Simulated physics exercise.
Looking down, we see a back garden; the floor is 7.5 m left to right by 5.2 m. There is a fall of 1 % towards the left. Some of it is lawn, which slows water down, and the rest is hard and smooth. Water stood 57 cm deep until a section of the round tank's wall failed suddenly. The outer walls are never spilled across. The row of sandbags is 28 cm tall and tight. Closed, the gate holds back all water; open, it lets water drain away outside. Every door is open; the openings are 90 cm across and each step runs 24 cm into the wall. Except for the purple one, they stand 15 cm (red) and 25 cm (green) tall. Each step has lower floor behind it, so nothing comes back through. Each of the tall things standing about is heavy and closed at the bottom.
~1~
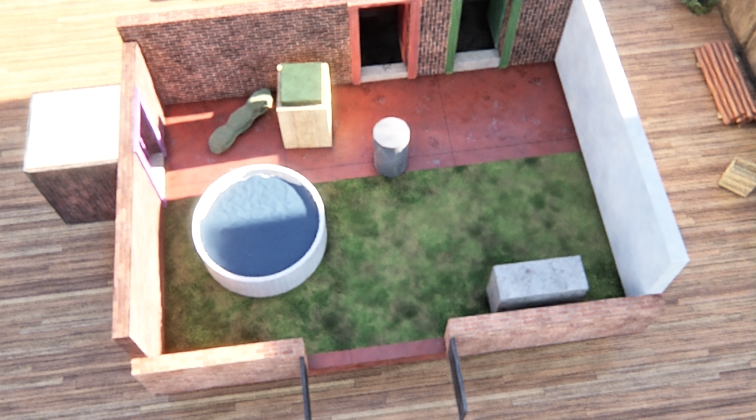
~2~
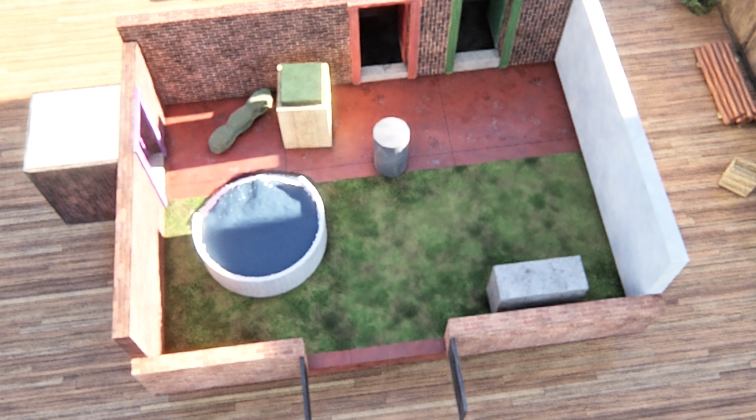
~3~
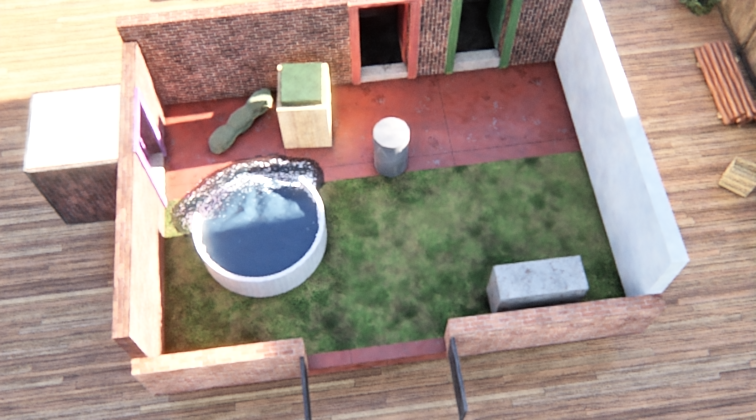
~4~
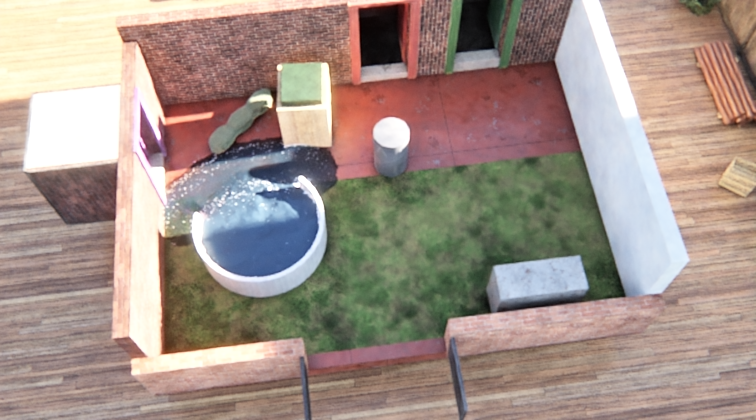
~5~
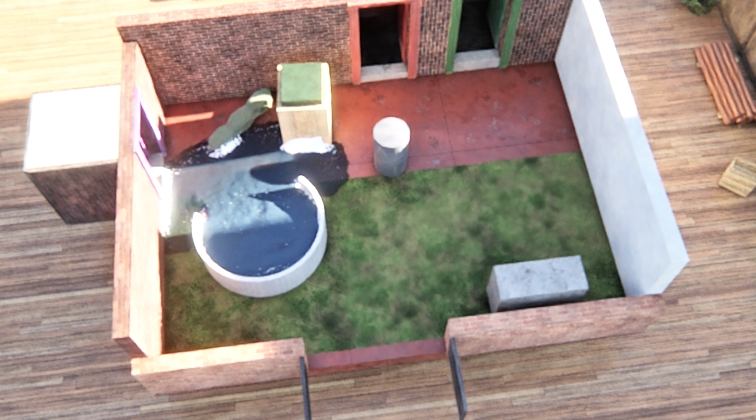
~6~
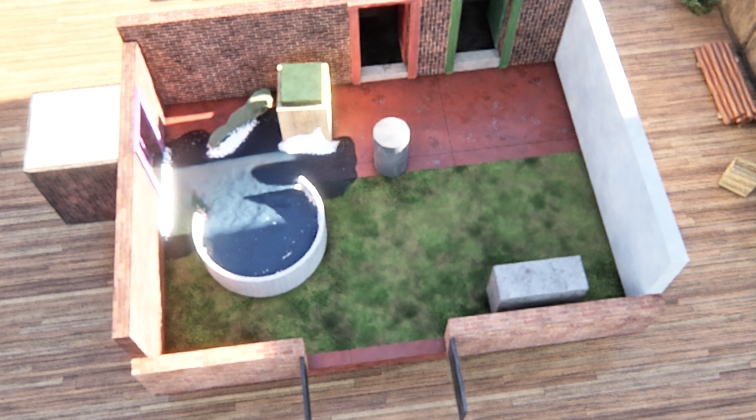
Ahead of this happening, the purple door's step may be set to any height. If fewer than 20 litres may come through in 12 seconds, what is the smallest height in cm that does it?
A height of about 21 cm does it.
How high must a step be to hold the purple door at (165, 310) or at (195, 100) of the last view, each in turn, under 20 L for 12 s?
Around 6.0 and 28 cm respectively.
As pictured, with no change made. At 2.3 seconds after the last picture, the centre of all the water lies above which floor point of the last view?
(260, 167), roughly.
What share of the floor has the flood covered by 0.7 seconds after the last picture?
I'd say near 20 percent is wet.
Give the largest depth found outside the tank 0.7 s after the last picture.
Around 40 centimetres.
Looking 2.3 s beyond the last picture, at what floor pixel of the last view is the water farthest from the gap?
In the last picture, around (487, 74).
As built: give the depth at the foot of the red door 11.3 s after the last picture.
Roughly 5.0 cm deep.
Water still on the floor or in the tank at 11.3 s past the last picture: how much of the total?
I'd say near 90 per cent is still there.
Then, 0.7 s after the last picture water covers 20 % of the floor, deepest (40 cm) near (165, 111); 21 cm at the purple door, 13 litres in over its 14 cm step.
Then, 2.3 s after the last picture water covers 40 % of the floor, deepest (34 cm) near (242, 110); 19 cm at the purple door, 57 litres in over its 14 cm step.
Then, 11.3 s after the last picture water covers 95 % of the floor, deepest (9 cm) near (165, 168); 8 cm at the purple door, 118 litres in over its 14 cm step.
At the purple door as built, the water peaked near 24 cm, 2.7 s after the last picture.
With a step of 19 cm, 40 litres would have come in within the 12 s; with 26 cm, 3 litres. So under 20 litres takes about 21 cm.
